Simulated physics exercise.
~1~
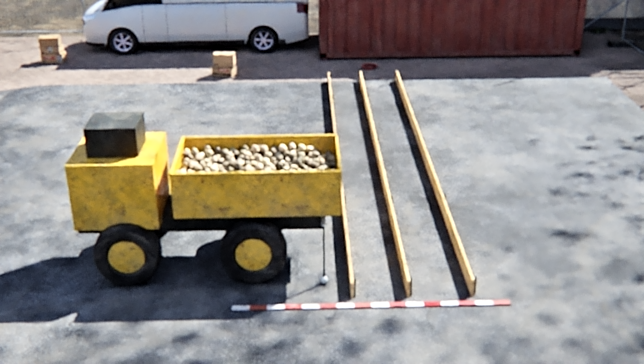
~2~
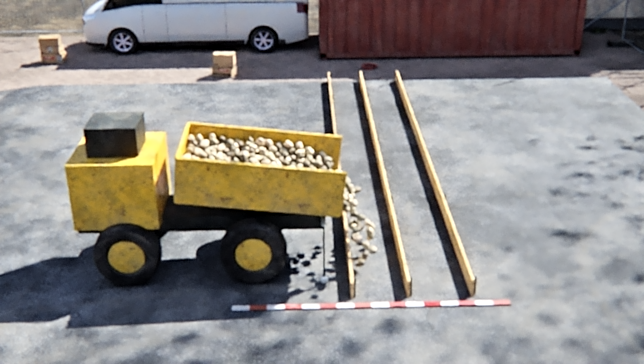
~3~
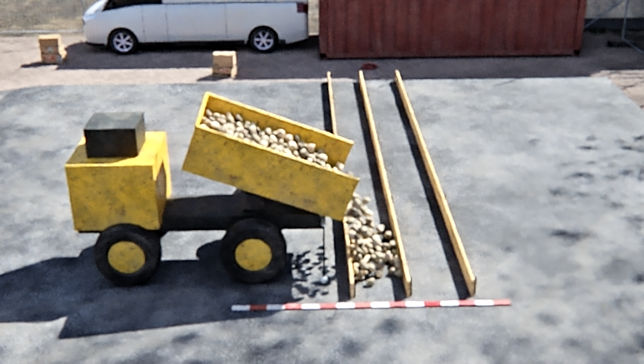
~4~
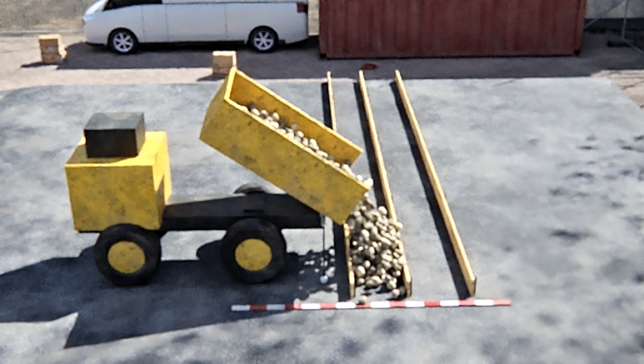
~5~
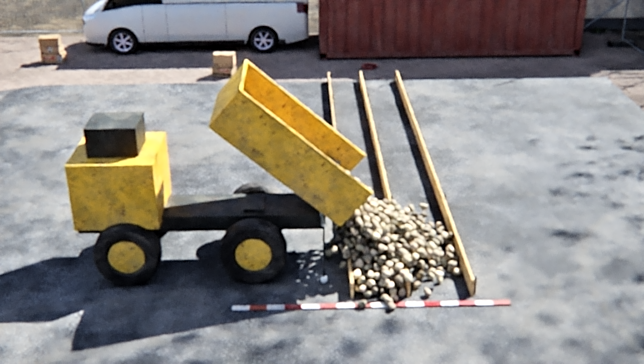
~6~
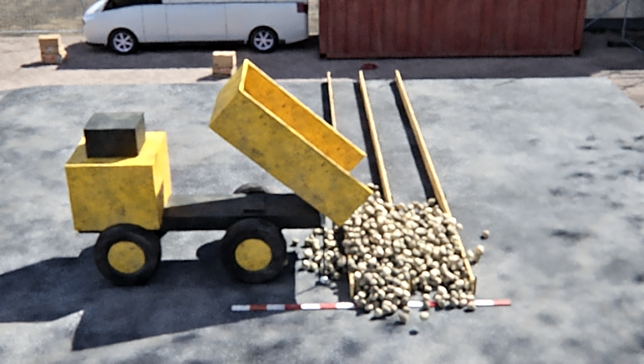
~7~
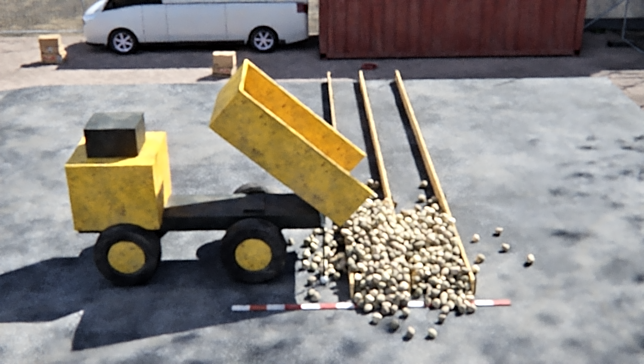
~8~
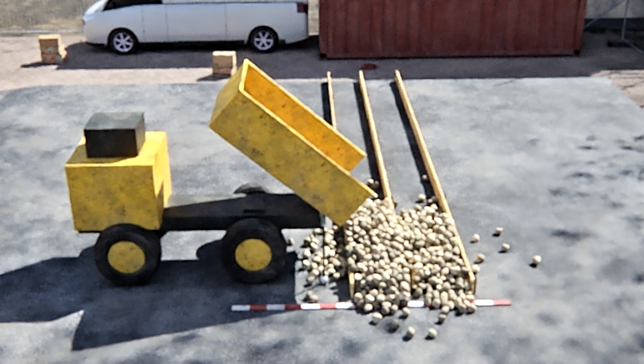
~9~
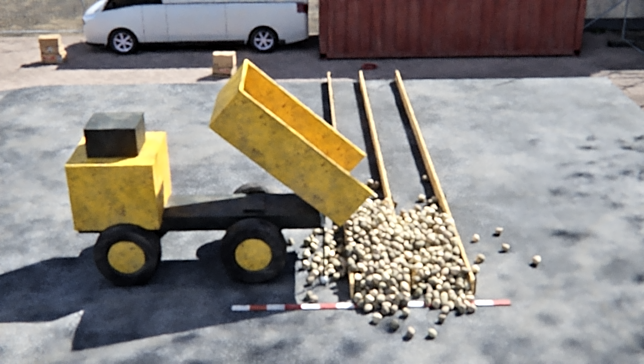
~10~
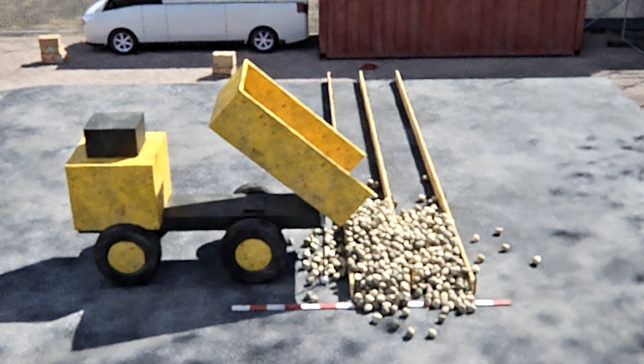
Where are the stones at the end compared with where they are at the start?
At the start the stones are piled inside the truck's yellow body, and by the end they lie on the ground to the right of the truck, heaped over and between the wooden planks with a few scattered around.
